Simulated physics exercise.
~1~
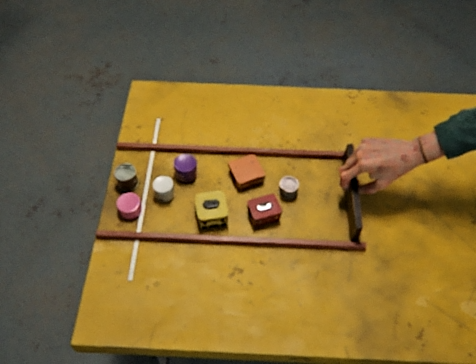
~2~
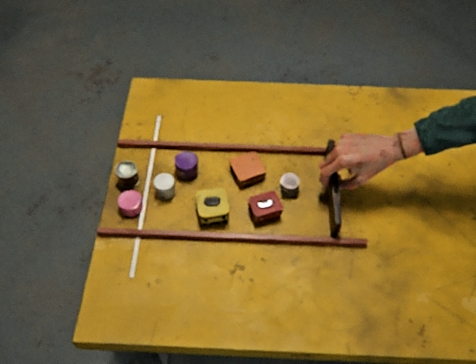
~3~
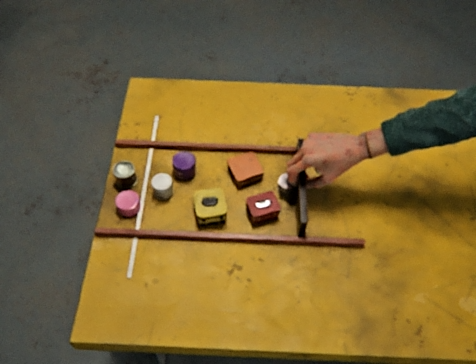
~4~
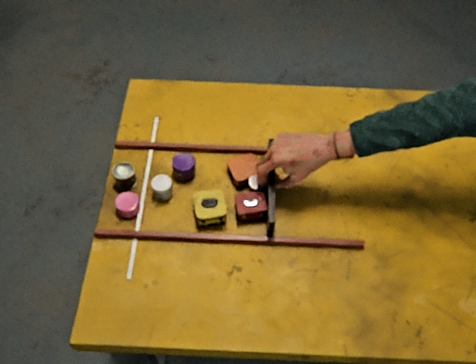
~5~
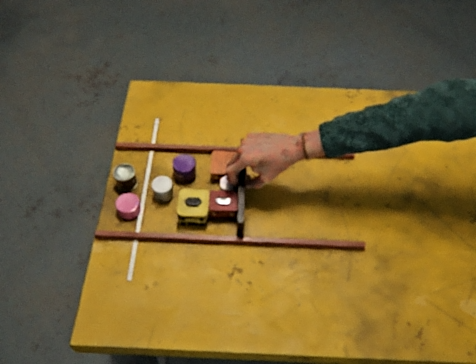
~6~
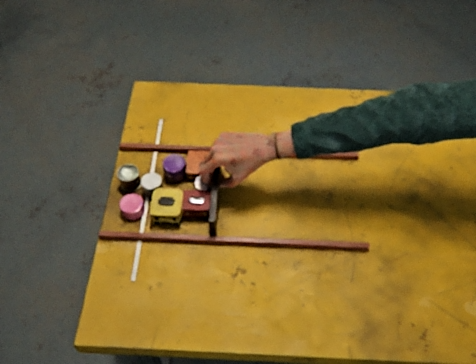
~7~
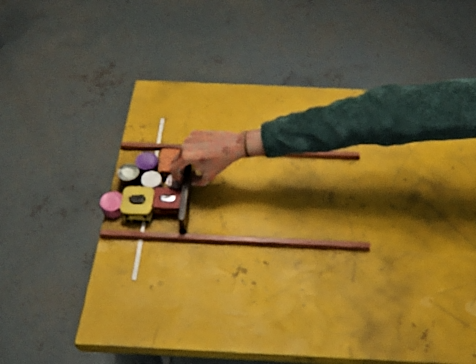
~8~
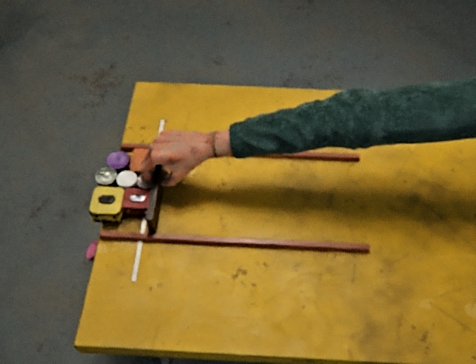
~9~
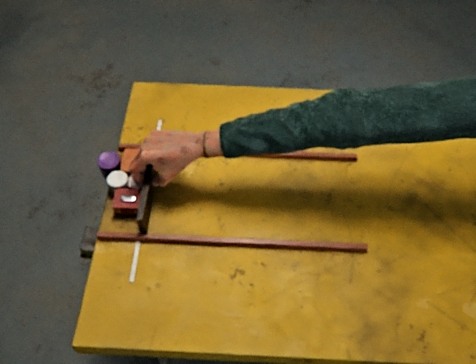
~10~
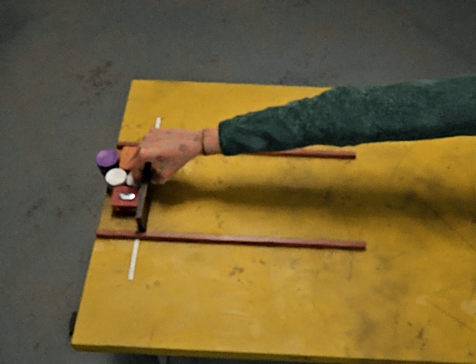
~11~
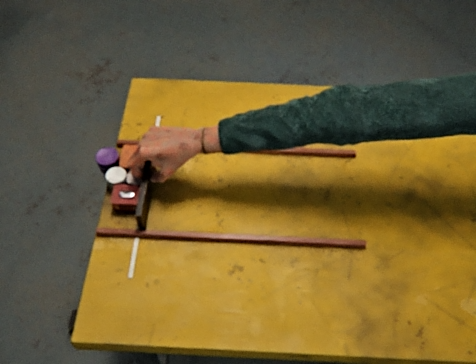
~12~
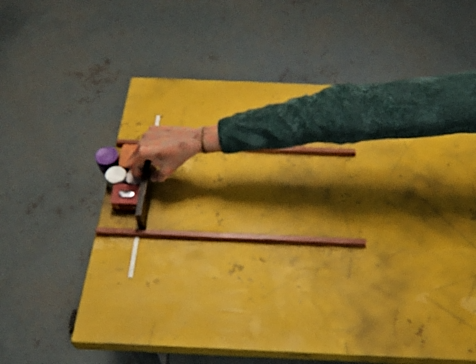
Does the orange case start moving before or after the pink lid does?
It starts moving before the pink lid. The orange case is already sliding left while the pink lid is still sitting in its place near the tape.
On a yellow table, a hand slides an upright board left between two rails, gathering small tins, lids and cases and pushing them toward the table's end. The pink lid, the brown pot and the yellow case go over the edge, while the rest stay bunched against the halted board.
